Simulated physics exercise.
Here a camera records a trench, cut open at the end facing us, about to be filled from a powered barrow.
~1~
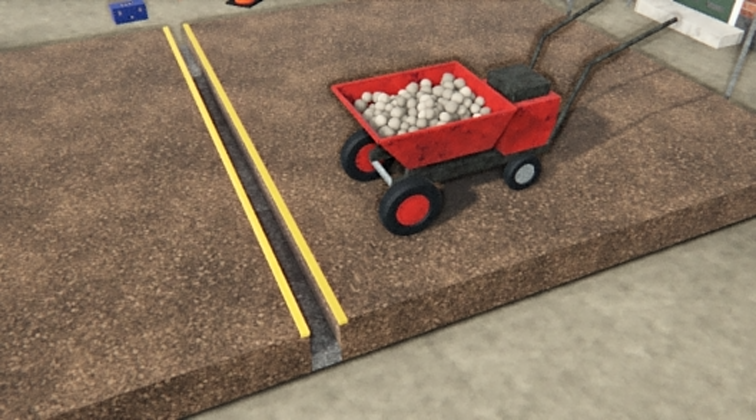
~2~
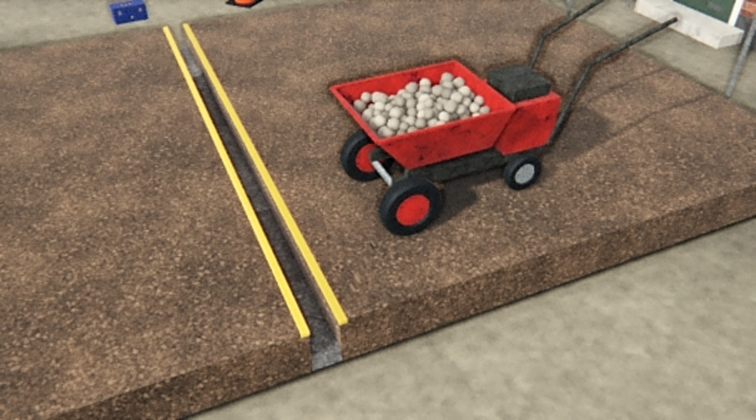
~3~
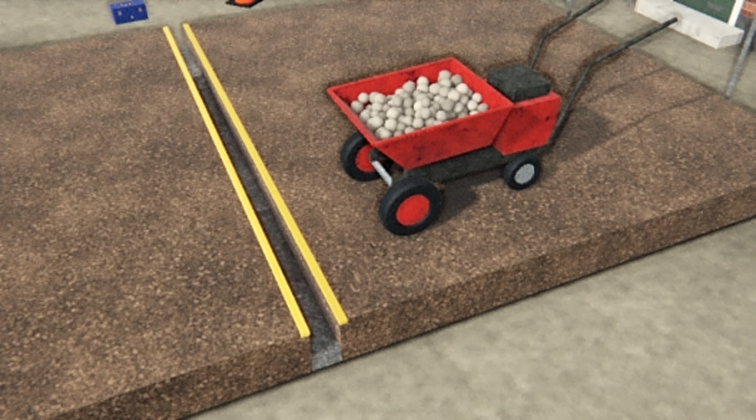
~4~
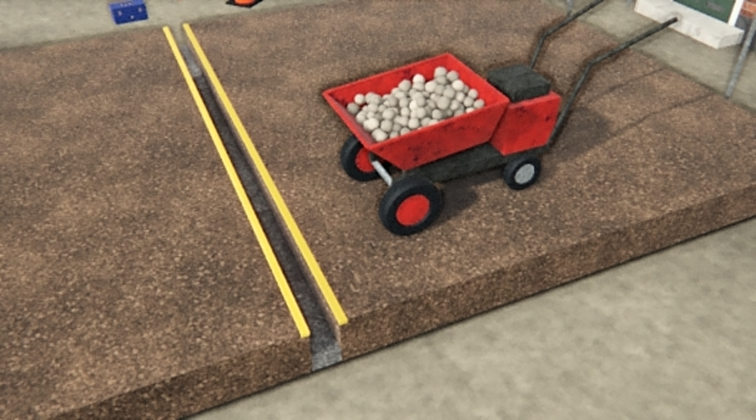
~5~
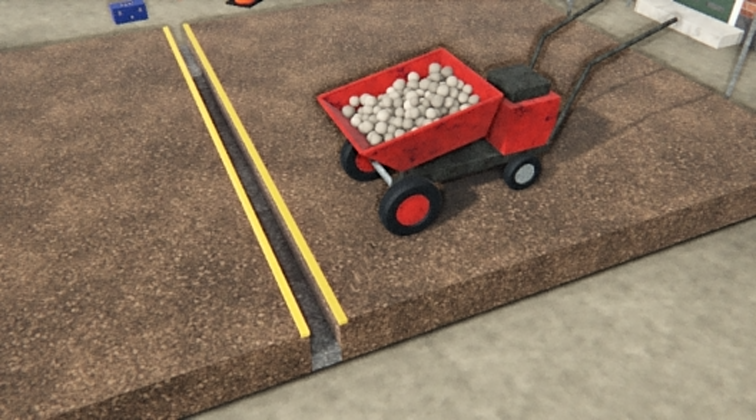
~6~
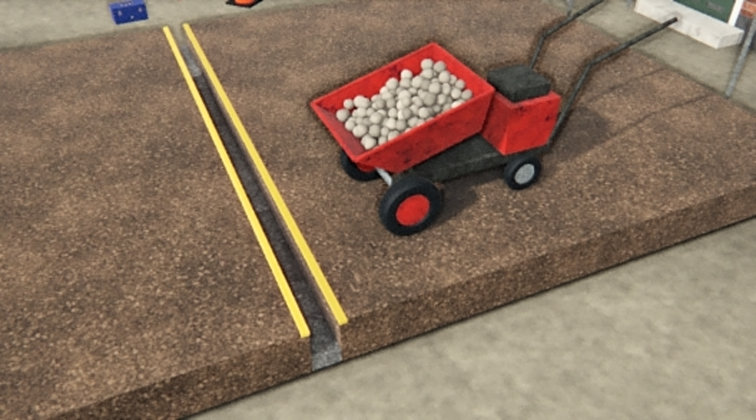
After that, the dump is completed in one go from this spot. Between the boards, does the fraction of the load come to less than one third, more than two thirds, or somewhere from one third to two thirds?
The fraction between the boards comes to somewhere from one third to two thirds.
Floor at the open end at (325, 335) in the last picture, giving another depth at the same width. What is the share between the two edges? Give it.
It comes out near 30 percent.
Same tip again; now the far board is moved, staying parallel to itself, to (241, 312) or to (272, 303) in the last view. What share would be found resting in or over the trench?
Result, try 1: 80 in a hundred; try 2: 70 in a hundred.
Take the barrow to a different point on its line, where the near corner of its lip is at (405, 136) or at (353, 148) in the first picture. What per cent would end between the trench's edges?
The shares come out close to 40 and 40 per cent, in that order.
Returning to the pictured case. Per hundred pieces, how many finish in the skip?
I reckon some 25 percent.
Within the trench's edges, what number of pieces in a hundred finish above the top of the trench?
Around 20 in a hundred.
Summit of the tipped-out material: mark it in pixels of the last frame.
The topmost point rests at roughly pixel (286, 228) in the last view.
Soon after the last picture, skip tipped steeply; all in the skip.
A little later, skip tipped right over; most in the skip; a stray few short of the trench; about a quarter in or heaped over the trench; a stray few beyond it; a stray few falling.
Later still, skip tipped right over; about a quarter in the skip; a small part short of the trench; about half in or heaped over the trench; a small part beyond it.
At rest, skip tipped right over; about a quarter in the skip; a small part short of the trench; about half in or heaped over the trench; a small part beyond it.
